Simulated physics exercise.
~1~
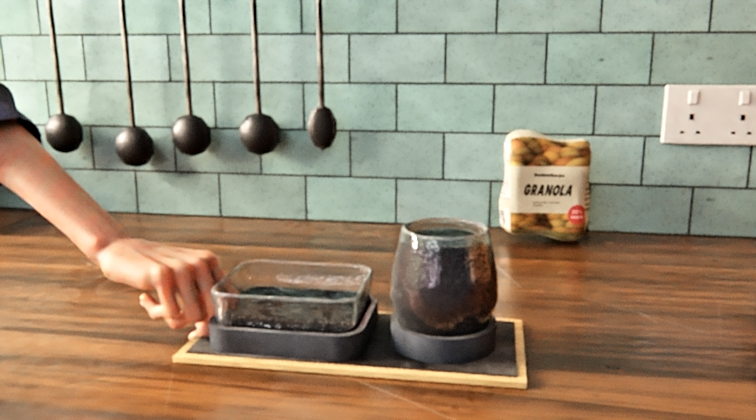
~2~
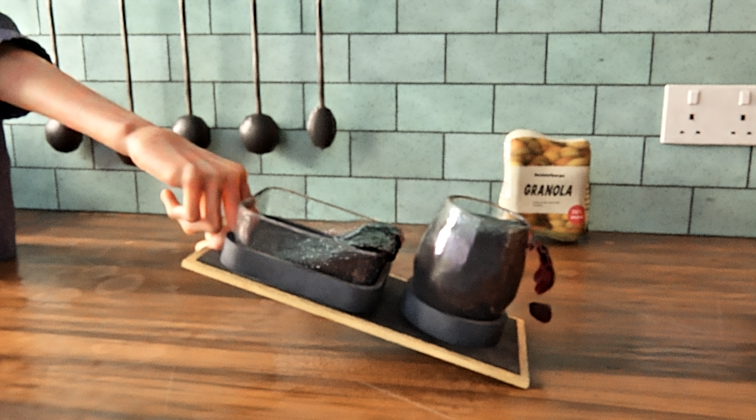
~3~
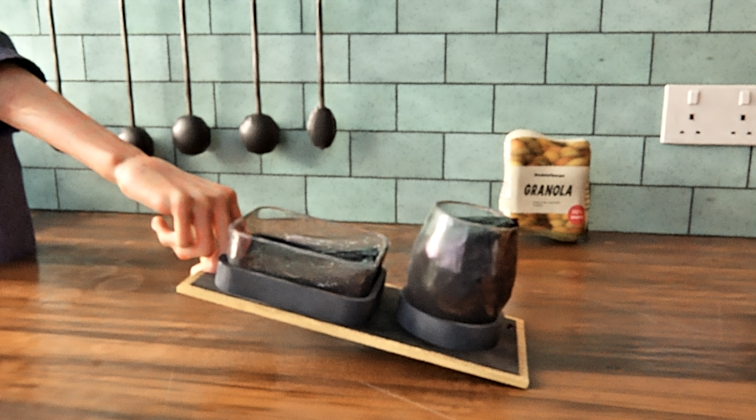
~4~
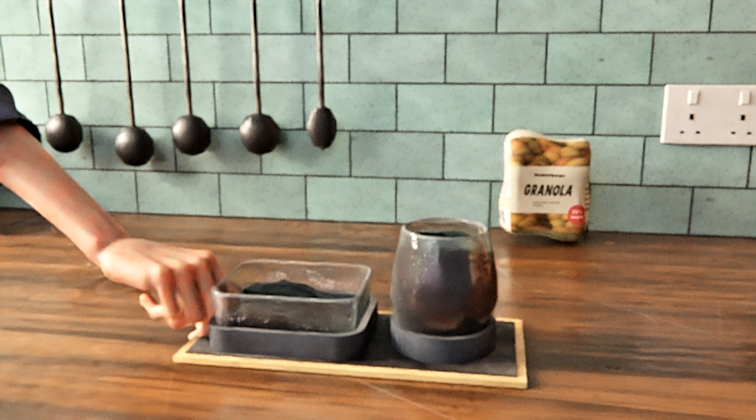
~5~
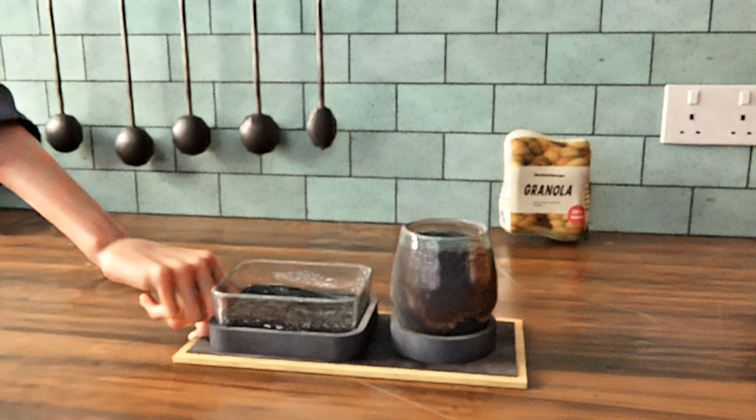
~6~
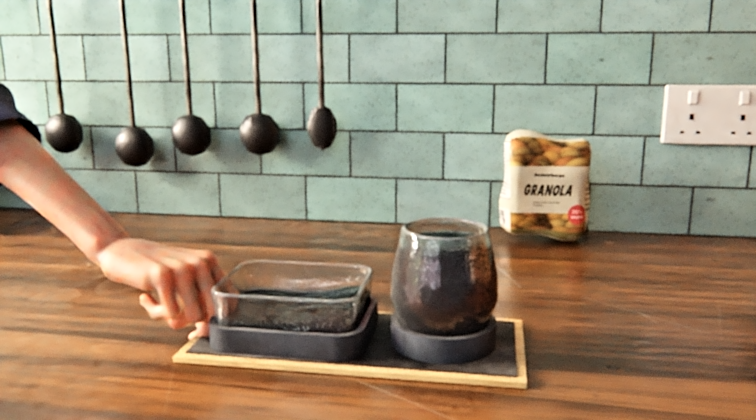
At first, a hand grips the left end of a flat tray on a wooden counter, where an open clear box and a rounded stemless glass, both holding dark liquid, sit in snug holders. The hand lifts that end so the tray slopes down to the right, and the liquid surges rightward, with dark reddish drops flying past the glass's right rim. Next, the hand begins lowering the tray, still tilted. It then sets the tray flat, the liquid in the box still heaving. Finally, the liquid settles, and both containers stand upright in their holders.
